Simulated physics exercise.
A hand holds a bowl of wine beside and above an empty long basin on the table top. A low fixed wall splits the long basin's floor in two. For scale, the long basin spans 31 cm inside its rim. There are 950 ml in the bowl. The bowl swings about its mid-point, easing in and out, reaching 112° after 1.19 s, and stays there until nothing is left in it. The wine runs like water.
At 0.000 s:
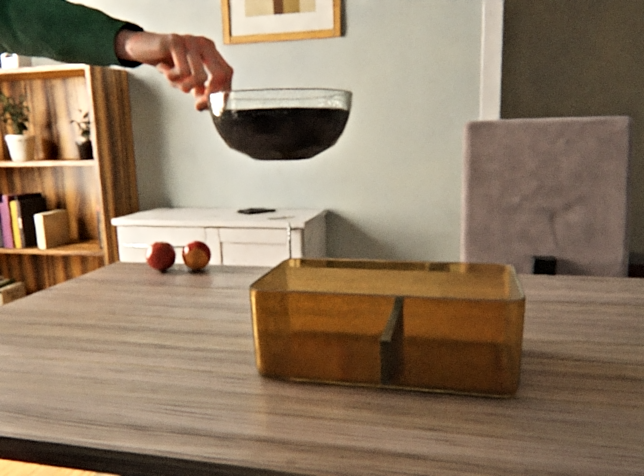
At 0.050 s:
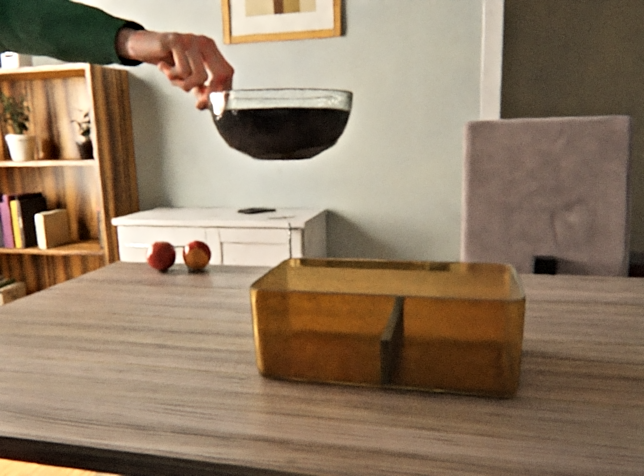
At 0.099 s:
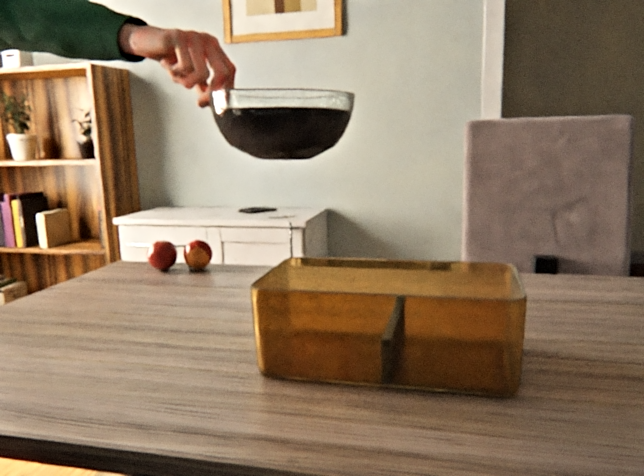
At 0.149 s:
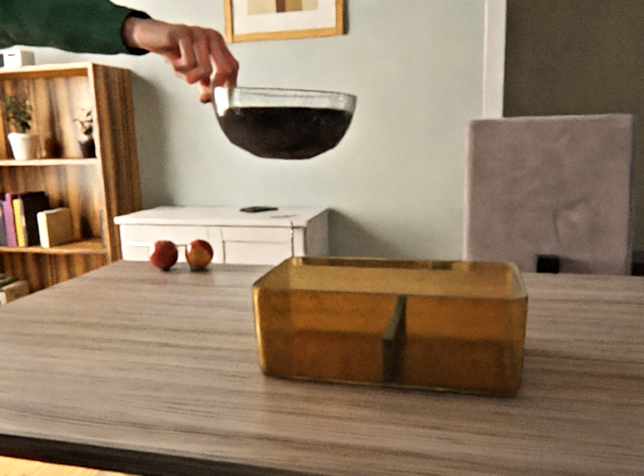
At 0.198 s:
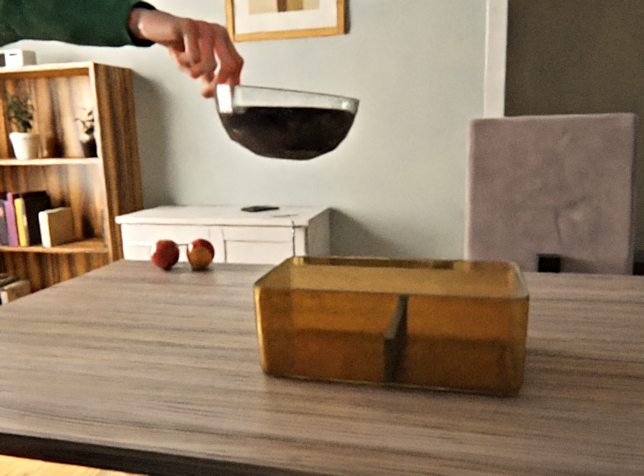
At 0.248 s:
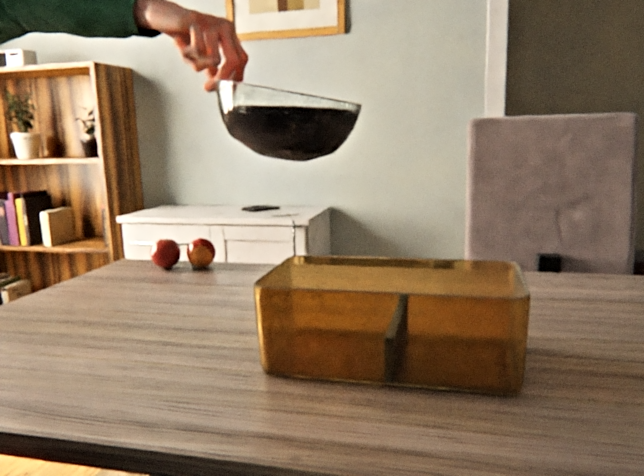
A hand slowly tilts a glass bowl of dark liquid rightward above an amber divided basin.
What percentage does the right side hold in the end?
Roughly 66 per cent is past the wall.
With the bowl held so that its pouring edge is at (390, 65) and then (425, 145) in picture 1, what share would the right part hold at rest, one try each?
In turn about 90 and 95 per cent.
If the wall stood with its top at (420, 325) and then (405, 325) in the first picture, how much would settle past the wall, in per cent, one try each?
In turn about 35 and 55 per cent.
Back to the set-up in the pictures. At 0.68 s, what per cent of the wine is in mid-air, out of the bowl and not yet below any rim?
Some 44 per cent.
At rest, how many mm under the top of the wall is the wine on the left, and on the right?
Left about 42 mm, right about 28 mm.
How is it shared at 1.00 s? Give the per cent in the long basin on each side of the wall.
Some 26 per cent left and 66 right.
After 0.68 s the tilt is 69° and 41 per cent is still to pour, 2 is left of the wall and 14 right of it.
After 1.00 s the tilt is 105° and 1 per cent is still to pour, 26 is left of the wall and 65 right of it.
After 1.33 s the tilt is 112° and 0 per cent is still to pour, 32 is left of the wall and 66 right of it.
After 1.69 s the tilt is 112° and 0 per cent is still to pour, 32 is left of the wall and 66 right of it.
In the end 32 per cent lies left of the wall, 66 right of it and 2 outside.
